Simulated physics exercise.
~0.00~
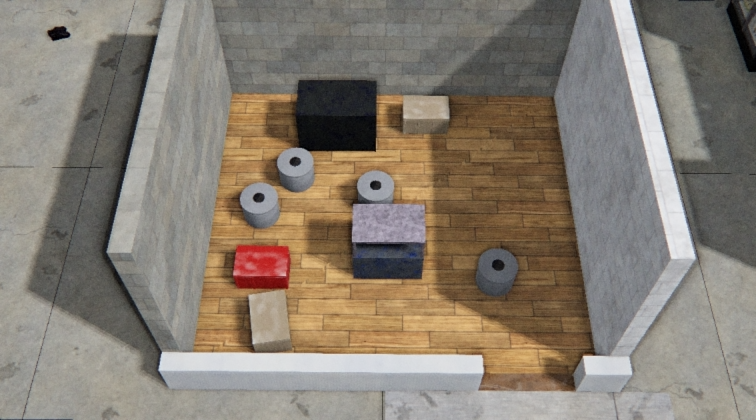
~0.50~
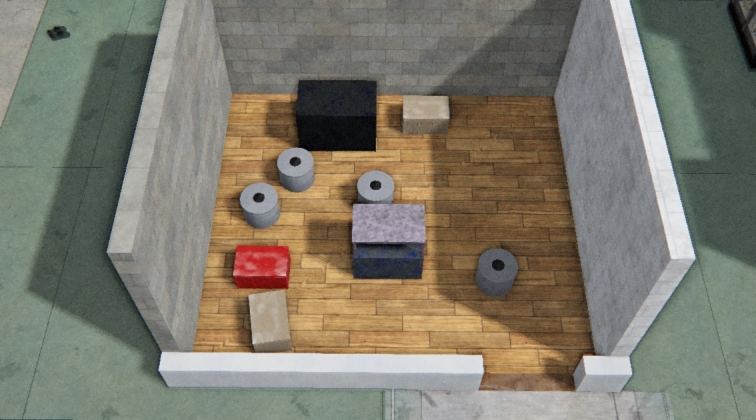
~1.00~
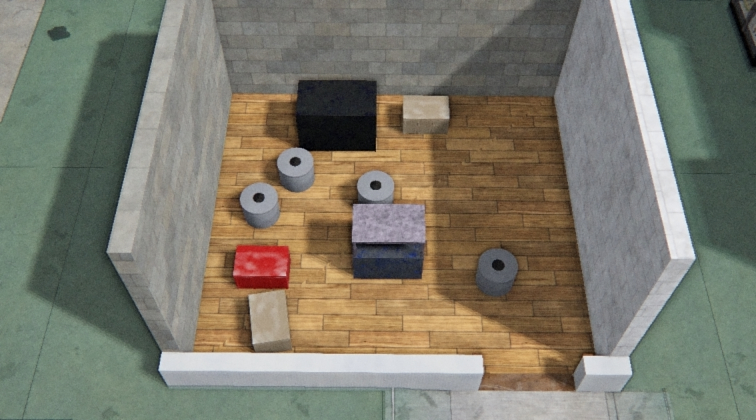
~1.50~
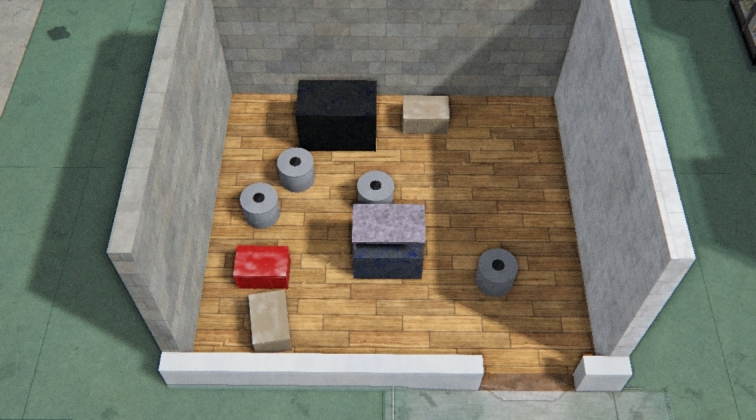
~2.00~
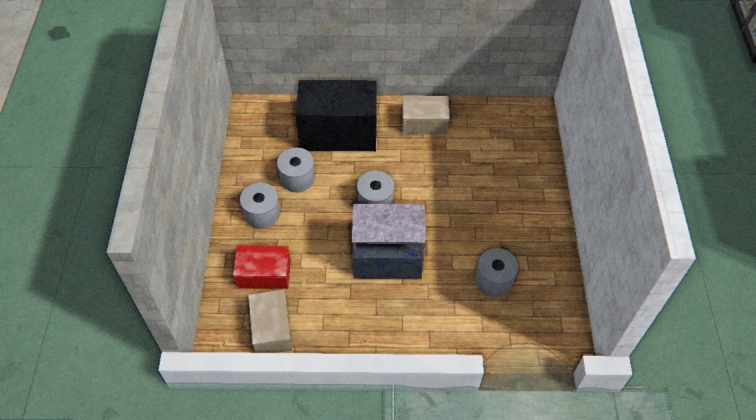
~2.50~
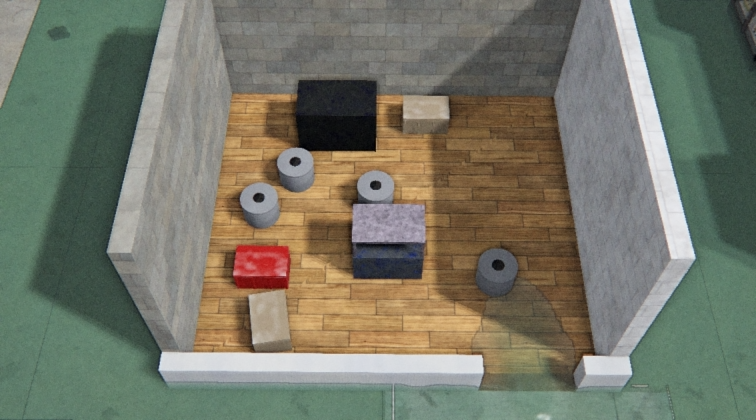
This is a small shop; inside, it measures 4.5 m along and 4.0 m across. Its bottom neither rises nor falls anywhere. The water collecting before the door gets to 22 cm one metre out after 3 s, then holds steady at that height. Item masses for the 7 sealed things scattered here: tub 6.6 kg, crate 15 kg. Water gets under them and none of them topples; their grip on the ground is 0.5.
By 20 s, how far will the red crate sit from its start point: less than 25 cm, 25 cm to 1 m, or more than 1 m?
It ends up well off.
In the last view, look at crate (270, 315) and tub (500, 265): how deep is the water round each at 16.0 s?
First about 12 cm, second about 13 cm.
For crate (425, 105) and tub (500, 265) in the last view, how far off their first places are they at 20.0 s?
In turn: 40 cm, 100 cm.
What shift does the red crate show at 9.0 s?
Displacement by then near 0 cm.
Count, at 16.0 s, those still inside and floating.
Answer: 7.
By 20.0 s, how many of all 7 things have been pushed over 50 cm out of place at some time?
6 in all.
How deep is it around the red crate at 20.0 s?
I'd say around 17 cm.
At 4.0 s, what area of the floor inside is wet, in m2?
I'd put it close to 5.5 m2.
After 4.0 s the red crate is near (261, 261), 0.0 m from its start, aground; 0 afloat.
After 9.0 s the red crate is near (261, 261), 0.0 m from its start, aground; 2 afloat.
After 16.0 s the red crate is near (447, 323), 2.2 m from its start, afloat; 7 afloat.
After 20.0 s the red crate is near (451, 136), 2.9 m from its start, afloat; 7 afloat.
